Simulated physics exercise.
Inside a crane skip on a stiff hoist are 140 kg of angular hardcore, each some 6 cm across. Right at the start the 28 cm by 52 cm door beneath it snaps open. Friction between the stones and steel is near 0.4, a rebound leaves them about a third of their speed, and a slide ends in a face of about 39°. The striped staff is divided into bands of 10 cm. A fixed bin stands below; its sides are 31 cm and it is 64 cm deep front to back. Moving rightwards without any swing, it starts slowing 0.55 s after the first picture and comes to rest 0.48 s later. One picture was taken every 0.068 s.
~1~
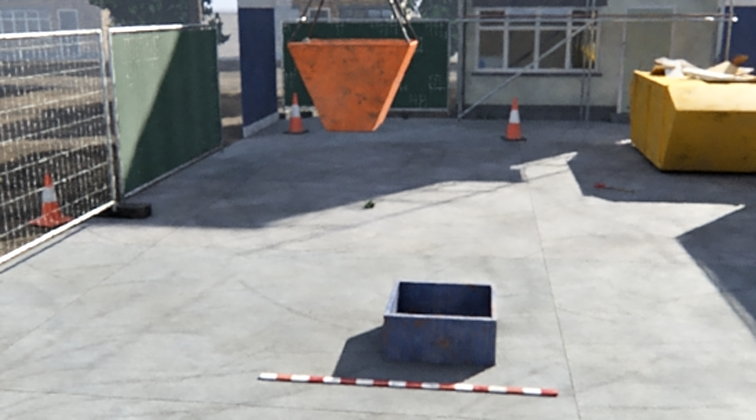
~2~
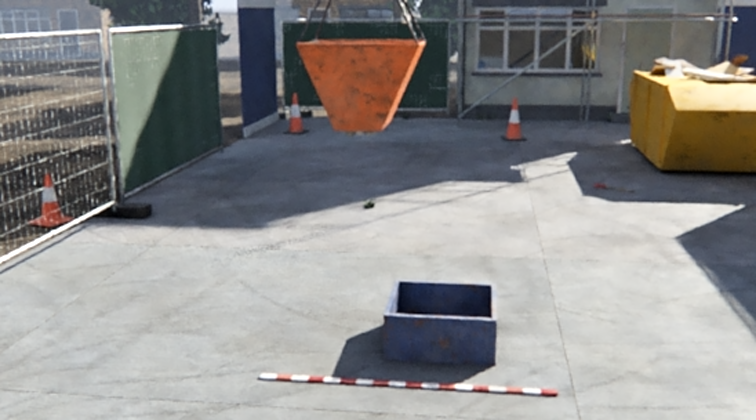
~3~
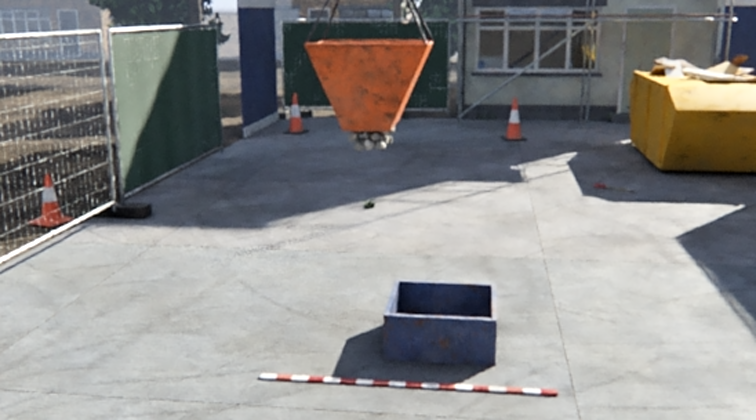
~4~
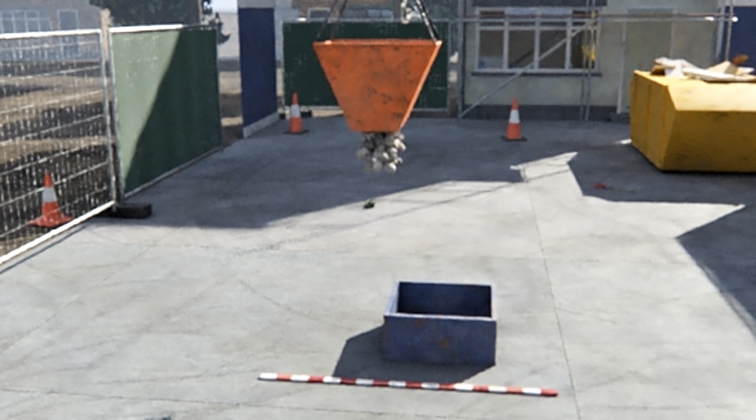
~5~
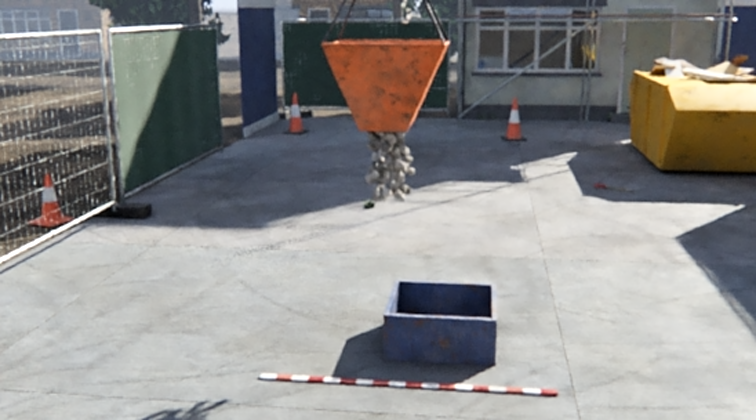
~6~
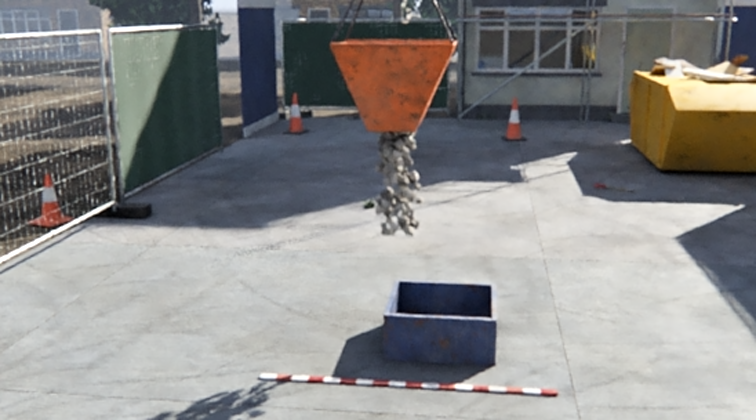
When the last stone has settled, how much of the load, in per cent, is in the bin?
Roughly 96 in every hundred.
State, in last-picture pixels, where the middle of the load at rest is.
Their centre ends up around (454, 319).
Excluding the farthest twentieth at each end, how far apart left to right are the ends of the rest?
The stretch runs about 60 cm.
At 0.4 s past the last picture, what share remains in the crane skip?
Close to 25 percent has not yet come out.
Then, 0.4 s after the last picture, 24 % in the crane skip, 76 % falling or lying in the bin; the stones farthest right are at (473, 298).
Then, 0.8 s after the last picture, 0 % in the crane skip, 100 % falling or lying in the bin; the stones farthest right are at (491, 324).
Then, 1.4 s after the last picture, 0 % in the crane skip, 96 % falling or lying in the bin, 4 % falling or lying beside or right of the bin; the stones farthest right are at (566, 344).
Then, 2.3 s after the last picture, 0 % in the crane skip, 96 % falling or lying in the bin, 4 % falling or lying beside or right of the bin; the stones farthest right are at (571, 344).
Then, 4.2 s after the last picture, 0 % in the crane skip, 96 % in the bin, 4 % beside or right of the bin; the stones farthest right are at (571, 344).
